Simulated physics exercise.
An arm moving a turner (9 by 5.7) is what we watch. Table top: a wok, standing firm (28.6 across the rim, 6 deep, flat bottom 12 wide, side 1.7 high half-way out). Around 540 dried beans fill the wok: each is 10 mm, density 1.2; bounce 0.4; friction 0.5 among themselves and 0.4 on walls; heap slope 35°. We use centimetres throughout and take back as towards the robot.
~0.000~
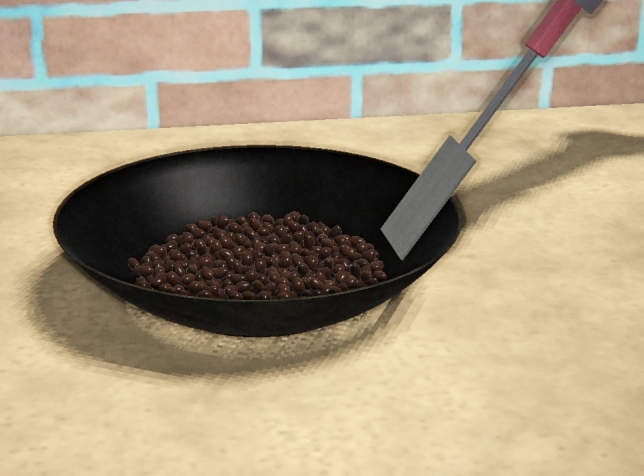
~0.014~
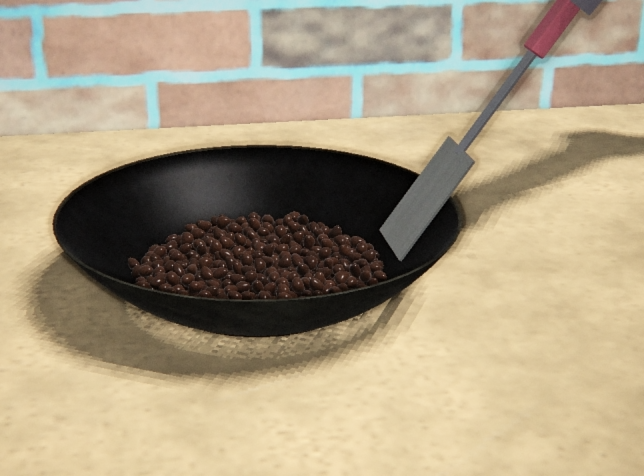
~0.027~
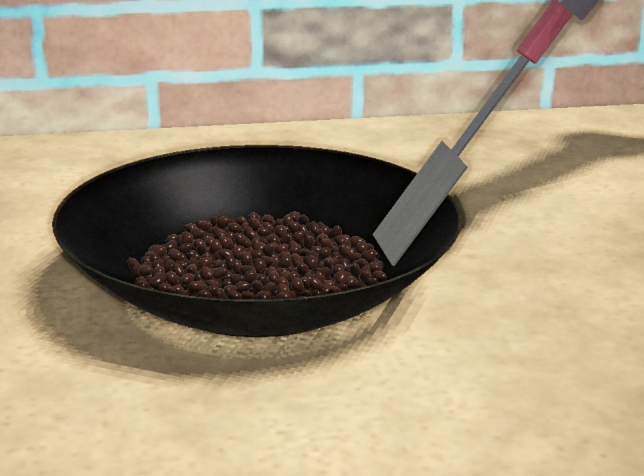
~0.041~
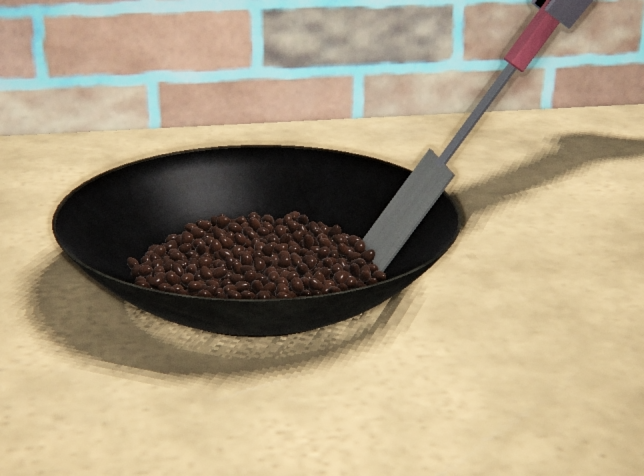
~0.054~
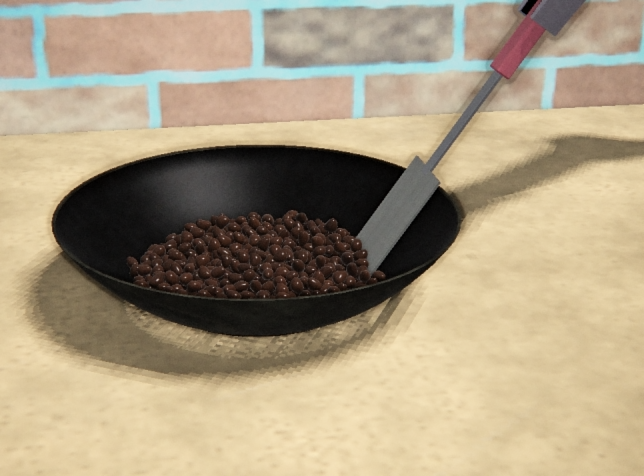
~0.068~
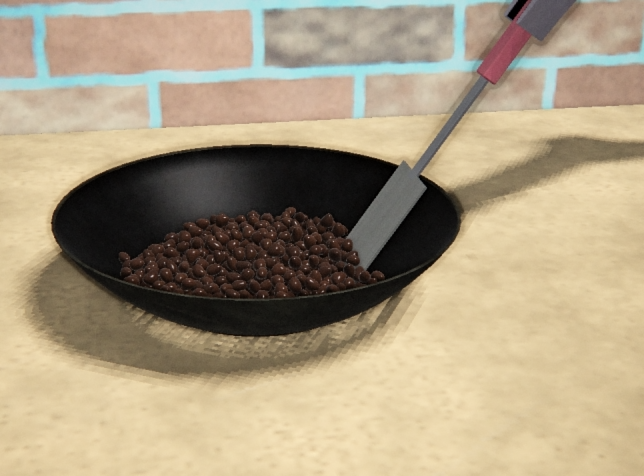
A gray turner slides down and left into the dark beans in a black wok.
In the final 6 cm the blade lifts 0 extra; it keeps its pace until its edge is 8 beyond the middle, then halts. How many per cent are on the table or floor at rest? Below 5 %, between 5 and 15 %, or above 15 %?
Below 5 %.
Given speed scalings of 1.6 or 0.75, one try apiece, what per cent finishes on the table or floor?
Near 10 and near 0 percent respectively.
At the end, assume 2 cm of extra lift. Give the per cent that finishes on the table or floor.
5 per cent.
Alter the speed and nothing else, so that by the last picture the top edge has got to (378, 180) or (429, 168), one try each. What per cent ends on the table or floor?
Near 15 per cent in the first try and near 0 per cent in the second.
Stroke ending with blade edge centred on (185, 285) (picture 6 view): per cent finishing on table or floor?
About 0 per cent.
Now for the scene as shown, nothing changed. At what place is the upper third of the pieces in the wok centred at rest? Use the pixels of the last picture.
Pixel estimate: About (123, 248).
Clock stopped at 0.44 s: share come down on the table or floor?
Estimate: About 2 percent.
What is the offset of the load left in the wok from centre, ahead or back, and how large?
Forward offset: Roughly 4.0 cm.
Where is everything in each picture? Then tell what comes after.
The first picture shows the turner top edge at (463, 148), sloping 55°; upper third of the load around (260, 263), from x 135 to 380, top at y 215; 540 in the wok.
The second picture shows the turner top edge at (462, 148), sloping 55°; upper third of the load around (260, 263), from x 135 to 380, top at y 215.
The third picture shows the turner top edge at (455, 153), sloping 55°; upper third of the load around (260, 263), from x 135 to 380, top at y 215.
The fourth picture shows the turner top edge at (442, 161), sloping 55°; upper third of the load around (261, 262), from x 135 to 380, top at y 215.
The fifth picture shows the turner top edge at (428, 168), sloping 55°; upper third of the load around (259, 259), from x 135 to 380, top at y 215.
The sixth picture shows the turner top edge at (415, 174), sloping 55°; upper third of the load around (253, 257), from x 125 to 375, top at y 210; 540 in the wok.
After 0.14 s, sloping 55°, highest piece 5 above the table; 540 in the wok.
After 0.21 s, sloping 55°, highest piece 6 above the table; 540 in the wok.
After 0.44 s, sloping 55°, highest piece 7 above the table; 527 in the wok, 12 on the table or floor, 1 on the blade or in flight.
After 1.49 s, sloping 55°, highest piece 7 above the table; 527 in the wok, 13 on the table or floor.
In the end, 527 in the wok, 13 on the table or floor. That is 2 % on the table or floor.
